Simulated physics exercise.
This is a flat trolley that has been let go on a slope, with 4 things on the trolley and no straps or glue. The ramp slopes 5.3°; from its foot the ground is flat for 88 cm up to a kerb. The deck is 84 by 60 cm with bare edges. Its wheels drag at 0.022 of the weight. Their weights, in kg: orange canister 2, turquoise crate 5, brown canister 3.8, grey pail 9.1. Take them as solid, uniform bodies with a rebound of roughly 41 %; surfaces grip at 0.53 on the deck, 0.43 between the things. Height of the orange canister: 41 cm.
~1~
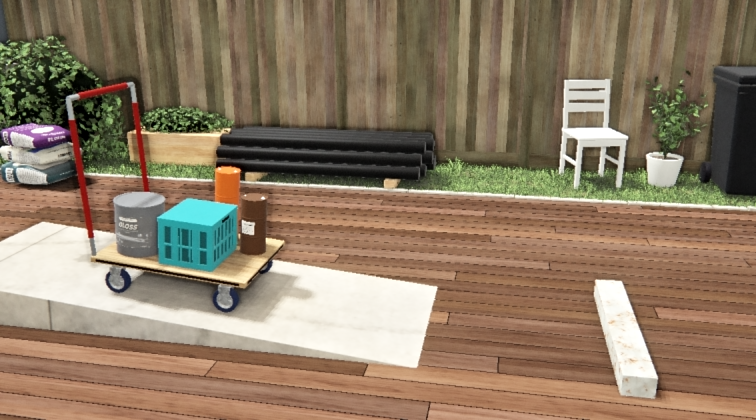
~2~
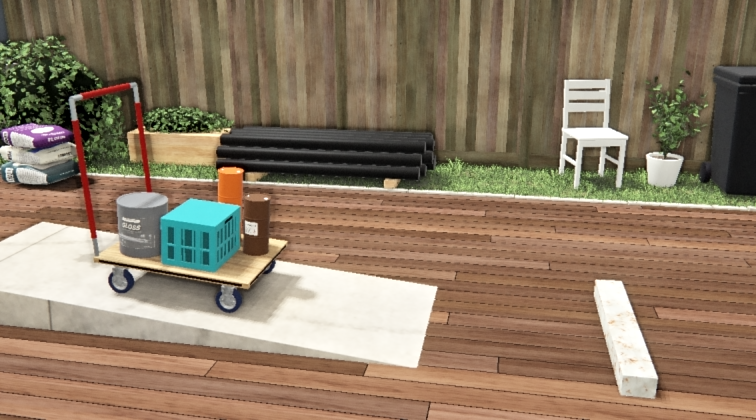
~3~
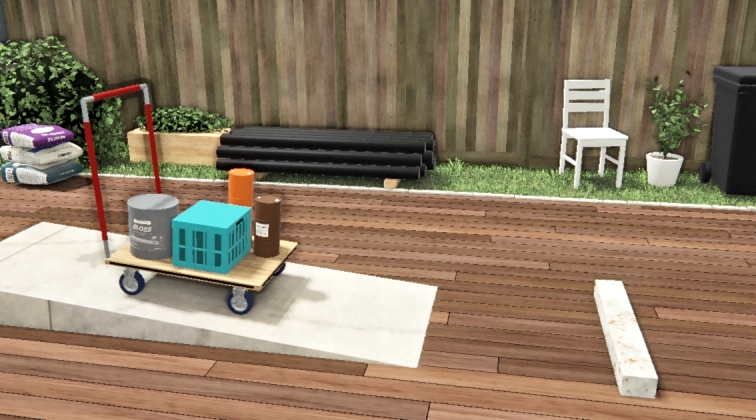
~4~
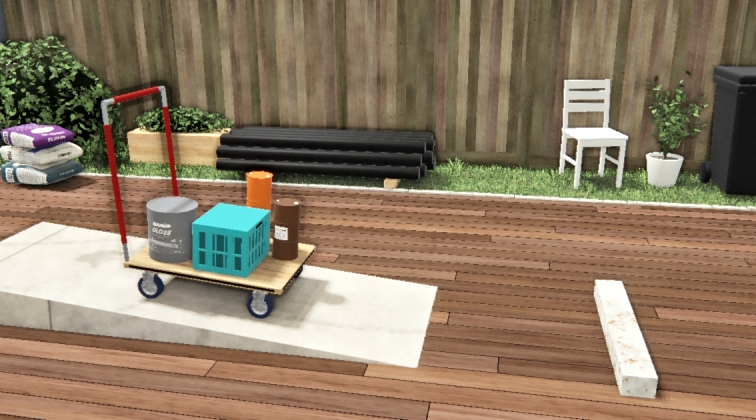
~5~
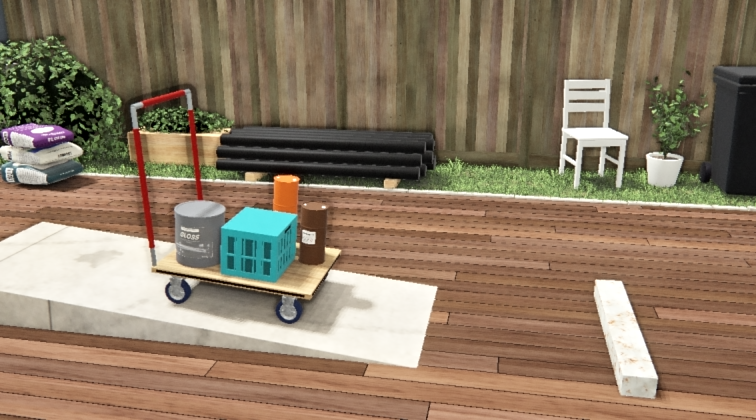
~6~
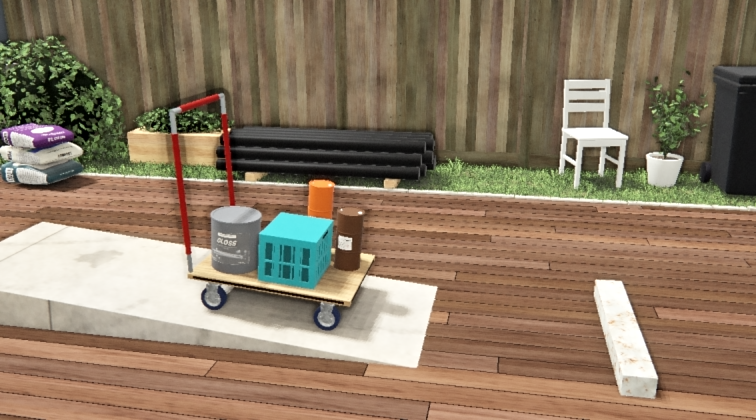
At the start, a flat trolley with a red handle, carrying a grey pail, a turquoise crate, and orange and brown canisters, sits on a pale ramp on a wooden deck. It creeps to the right, then rolls faster down the slope, its load staying in place as it nears the ramp's lower part.
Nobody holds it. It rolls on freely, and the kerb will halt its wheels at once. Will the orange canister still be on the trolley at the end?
The orange canister comes off the trolley.
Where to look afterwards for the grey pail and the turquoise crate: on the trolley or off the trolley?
The grey pail ends on the trolley; the turquoise crate ends on the trolley.
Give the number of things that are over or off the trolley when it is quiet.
That comes to 2.
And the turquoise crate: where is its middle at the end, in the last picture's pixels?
Near (579, 282).
Then, 0.90 s past the last view, kerb 27 cm ahead.
Then, 1.30 s past the last view, trolley at the kerb; brown canister now off the trolley; orange canister tipped 26° against what carries it near (587, 246); grey pail shifted 12 cm.
Then, 1.60 s past the last view, trolley at the kerb; orange canister now off the trolley; grey pail shifted 12 cm; turquoise crate shifted 12 cm.
Then, 2.10 s past the last view, trolley at the kerb; grey pail shifted 12 cm; turquoise crate shifted 12 cm.
Finally, off the trolley, orange canister and brown canister; not toppled but over 10 cm from the start, turquoise crate and grey pail. Final places as that camera would see them, orange canister near (674, 284).
